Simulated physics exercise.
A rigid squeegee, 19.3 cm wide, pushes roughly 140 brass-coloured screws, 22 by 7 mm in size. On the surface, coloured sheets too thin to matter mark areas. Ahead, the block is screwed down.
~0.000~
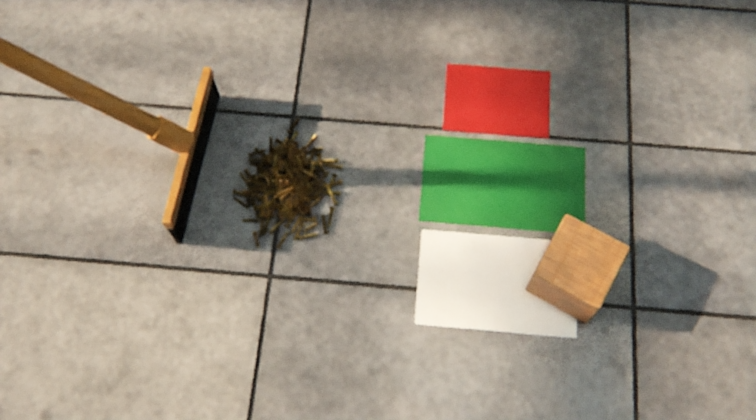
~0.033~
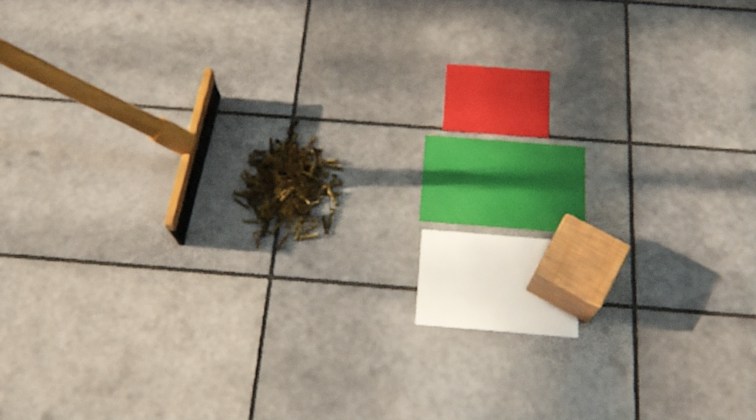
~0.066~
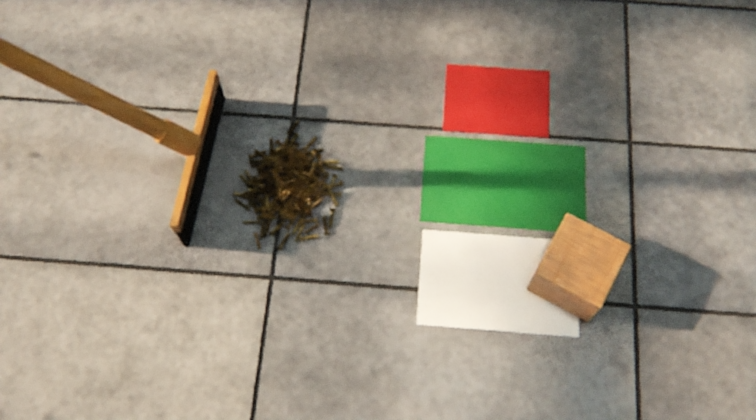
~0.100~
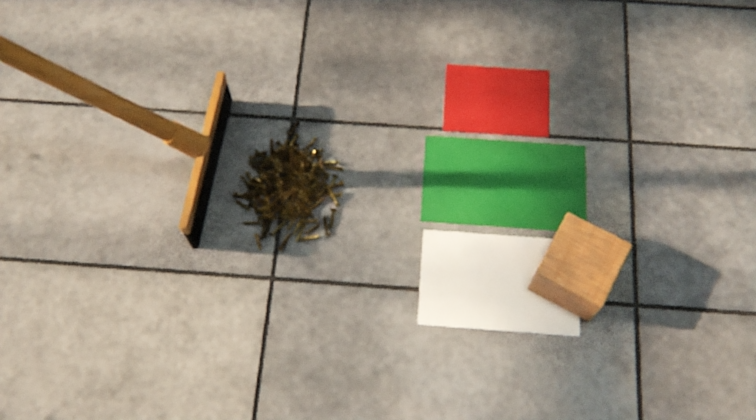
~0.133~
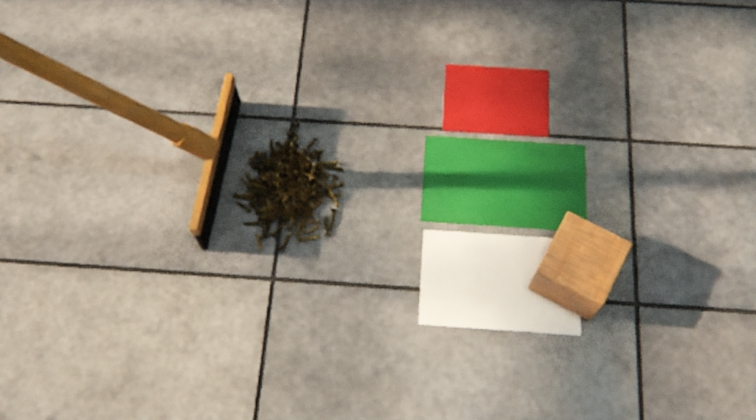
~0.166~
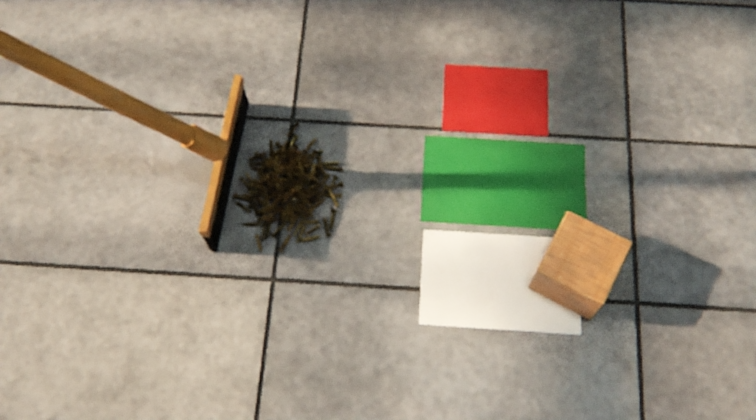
At first, a squeegee on a wooden handle stands to the left of a small heap of brownish, brass-toned pieces on grey tiles, with red, green and white mats and a wooden block at right. The squeegee then slides a short way right, closing the gap, while the heap stays practically still.
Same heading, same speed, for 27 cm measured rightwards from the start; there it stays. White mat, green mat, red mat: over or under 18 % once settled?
My prediction: The white mat collects enough, the green mat collects enough, the red mat collects too few.
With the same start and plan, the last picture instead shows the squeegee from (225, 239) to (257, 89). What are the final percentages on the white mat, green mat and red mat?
The white mat ends with 35 %, the green mat with 55 %, the red mat with 0 %.
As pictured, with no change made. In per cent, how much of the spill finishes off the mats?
Some 5 per cent.
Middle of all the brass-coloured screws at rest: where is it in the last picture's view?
Centre at rest: Roughly (457, 203).
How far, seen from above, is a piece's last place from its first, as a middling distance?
20 cm.
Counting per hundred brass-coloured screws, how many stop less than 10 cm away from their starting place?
I'd put it near 0 per cent.
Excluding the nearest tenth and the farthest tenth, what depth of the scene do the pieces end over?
I'd guess near 12 cm, give or take.
Then, at 0.51 s, squeegee 15 cm from its start, spill 13 cm wide; off the mats 100 %.
After 0.86 s, squeegee 26 cm from its start, spill 14 cm wide; white mat 20 %, green mat 70 %, off the mats 10 %.
Then, at 1.15 s, squeegee 27 cm from its start, spill 14 cm wide; white mat 25 %, green mat 70 %, off the mats 5 %.
In the end, at 1.4 s, white mat 25 %, green mat 70 %, red mat 0 %, off the mats 5 %.
